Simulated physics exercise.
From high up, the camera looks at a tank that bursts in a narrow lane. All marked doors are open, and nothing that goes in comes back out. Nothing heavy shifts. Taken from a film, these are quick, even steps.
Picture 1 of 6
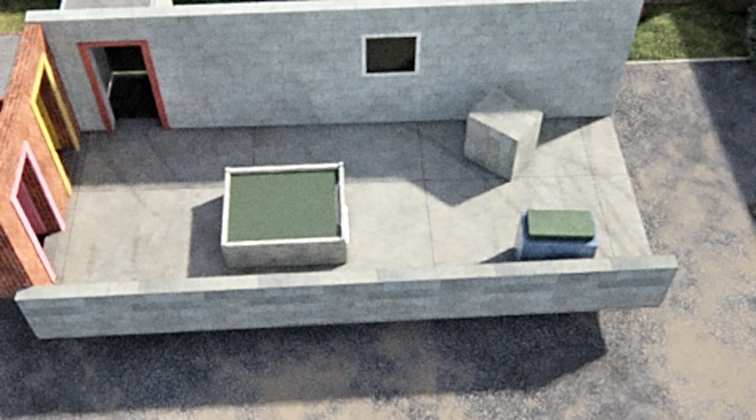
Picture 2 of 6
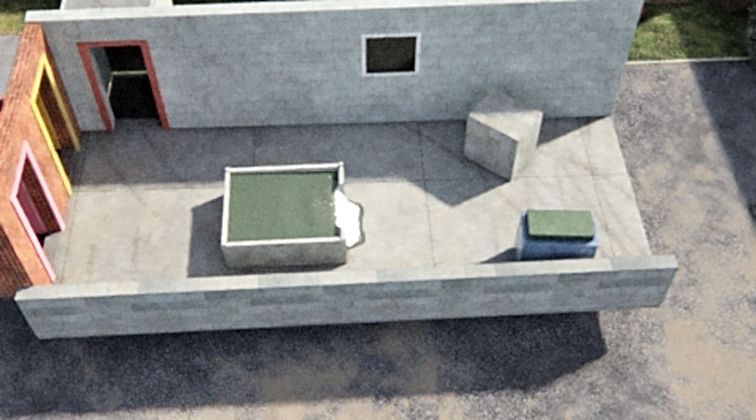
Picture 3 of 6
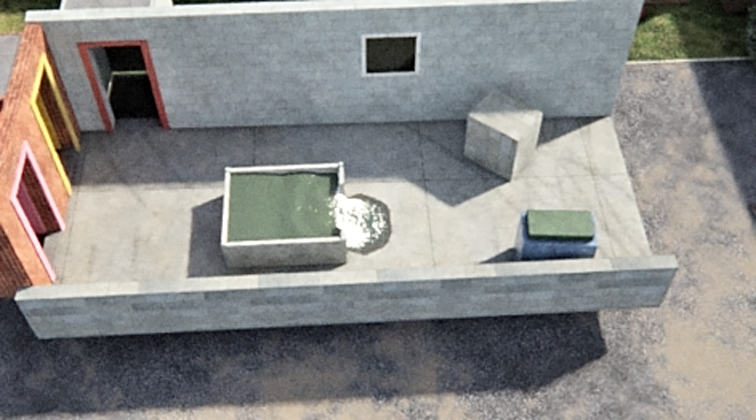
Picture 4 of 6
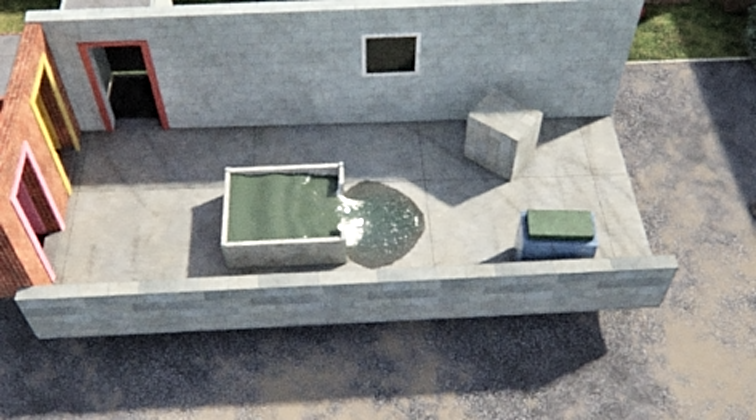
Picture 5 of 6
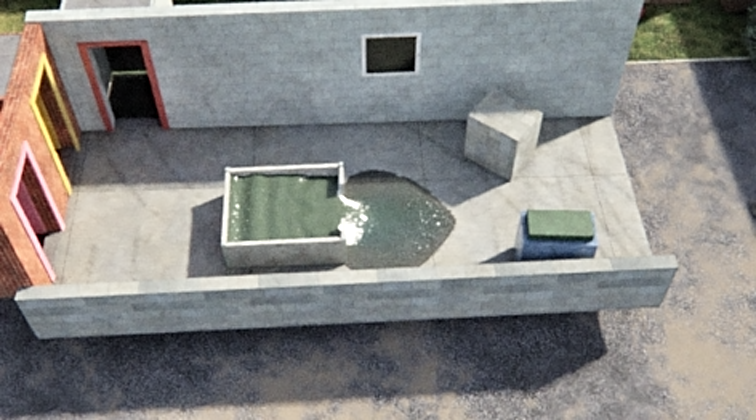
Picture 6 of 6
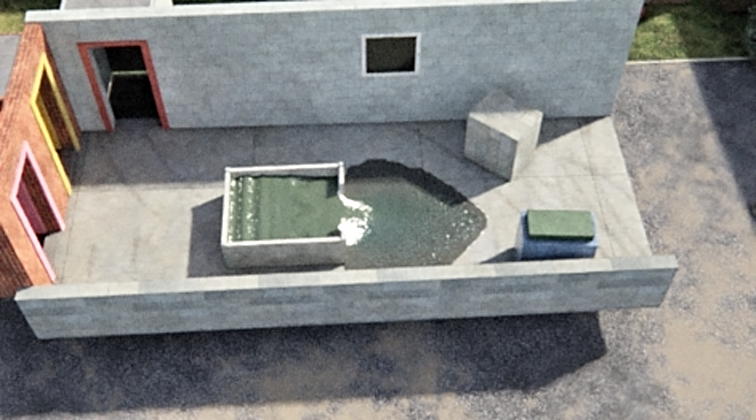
A long grey block wall with a small window and a red-framed doorway backs a paved yard, seen from high above by a still camera. A low wall runs along the front, a square tank of green water sits left of centre, and a pale block and green-topped blue box stand right. Water bursts from the tank's right side, foaming white, and spreads rightward in a widening dark pool.
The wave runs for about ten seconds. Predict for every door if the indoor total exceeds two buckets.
In order: Red door: Does not overshoot. Pink door: Does not overshoot. Yellow door: Does not overshoot.
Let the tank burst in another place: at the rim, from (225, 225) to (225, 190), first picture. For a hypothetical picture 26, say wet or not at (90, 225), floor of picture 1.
Submerged.
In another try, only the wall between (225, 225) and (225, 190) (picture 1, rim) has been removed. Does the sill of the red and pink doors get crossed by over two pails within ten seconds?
Door by door, red exceeds it and pink exceeds it.
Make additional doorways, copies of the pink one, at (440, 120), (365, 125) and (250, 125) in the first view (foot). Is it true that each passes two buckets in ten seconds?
Taken in sequence, they go: Exceeded, not exceeded, not exceeded.
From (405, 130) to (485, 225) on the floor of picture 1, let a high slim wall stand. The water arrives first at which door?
It's the red door.
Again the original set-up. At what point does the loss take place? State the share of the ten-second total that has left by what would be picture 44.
Roughly 60 per cent.
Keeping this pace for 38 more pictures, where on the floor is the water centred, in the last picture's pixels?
Estimate: (410, 216).
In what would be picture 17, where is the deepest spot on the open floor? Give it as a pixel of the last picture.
About at (502, 281).
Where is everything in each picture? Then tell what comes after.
The tank at (285, 206) is whole and still, in the first picture.
Water pours out at (342, 218) and has run to (357, 207), in the second picture.
Water pours out at (342, 218) and has run to (381, 206), in the third picture.
The front is at (417, 213), out from the gap at (342, 218), in the fourth picture.
Water pours out at (342, 217) and has run to (450, 223), in the fifth picture.
The front is at (481, 217), out from the gap at (342, 217), in the sixth picture.
A moment on, water covers 30 % of the floor; the red door not reached, the pink door not reached, the yellow door not reached.
Next, water covers 35 % of the floor; the red door not reached, the pink door not reached, the yellow door not reached.
Then, water covers 45 % of the floor; the red door not reached, the pink door not reached, the yellow door not reached.
Later, water covers 50 % of the floor; the red door not reached, the pink door not reached, the yellow door not reached.
In the end, water covers 50 % of the floor; the red door not reached, the pink door not reached, the yellow door not reached.
